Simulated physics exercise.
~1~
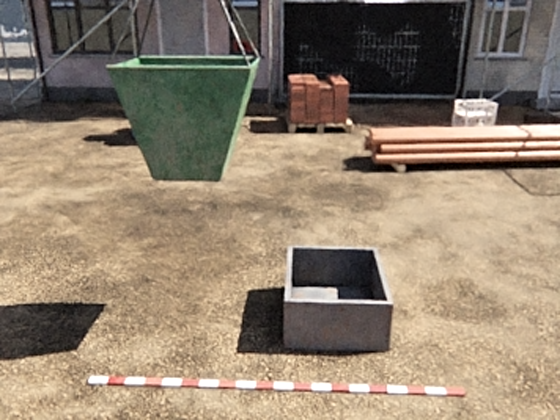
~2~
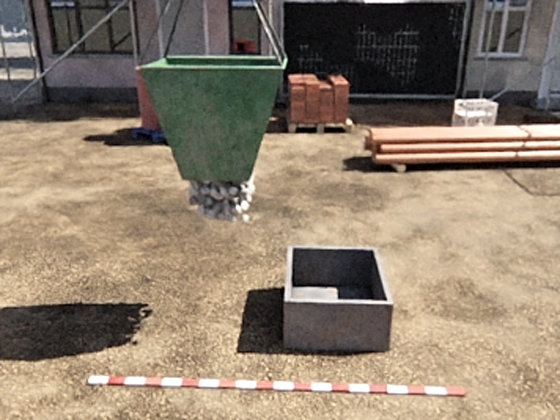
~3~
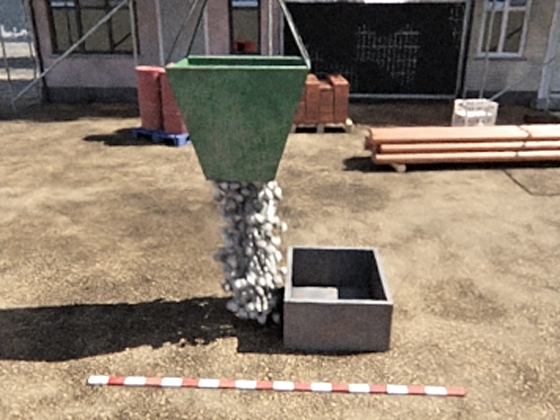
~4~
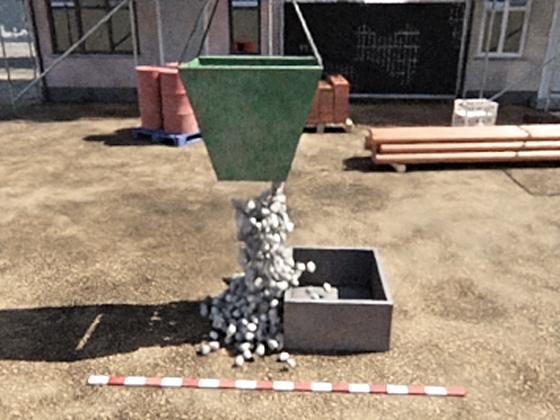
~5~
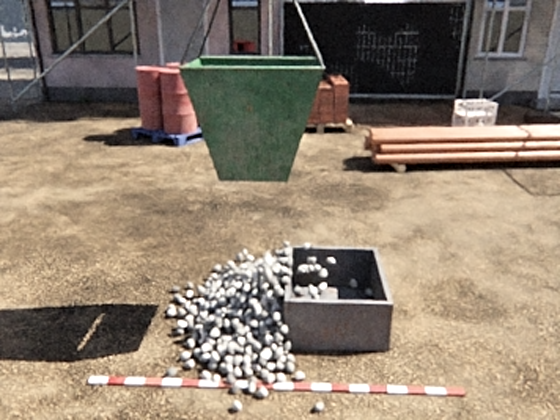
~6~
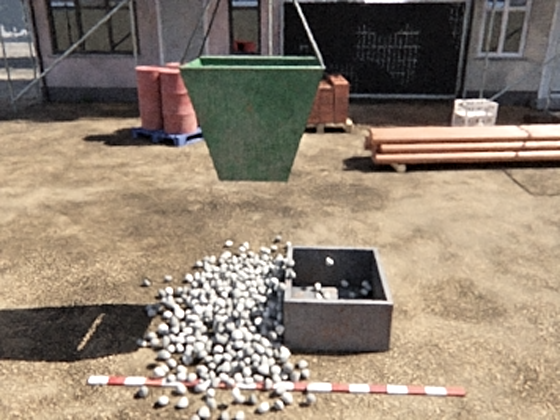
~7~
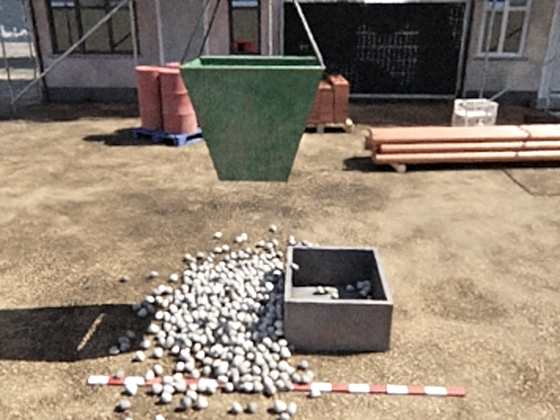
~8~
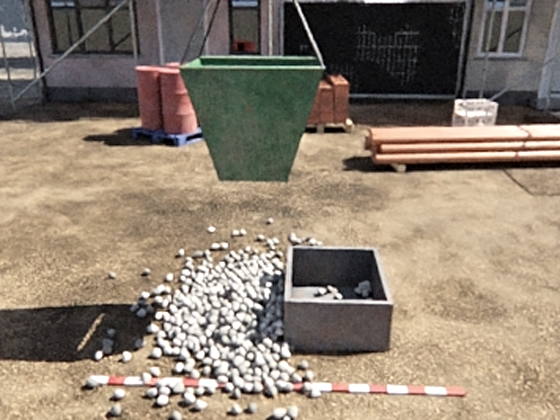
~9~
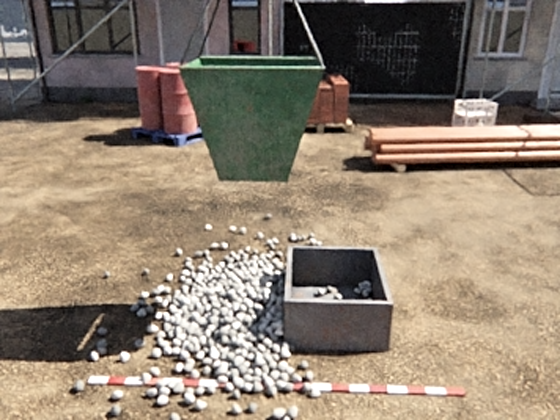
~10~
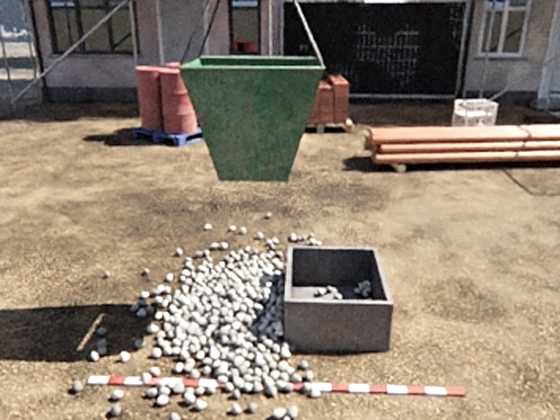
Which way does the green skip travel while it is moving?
The green skip moves to the right, towards the grey bin, before coming to a stop.
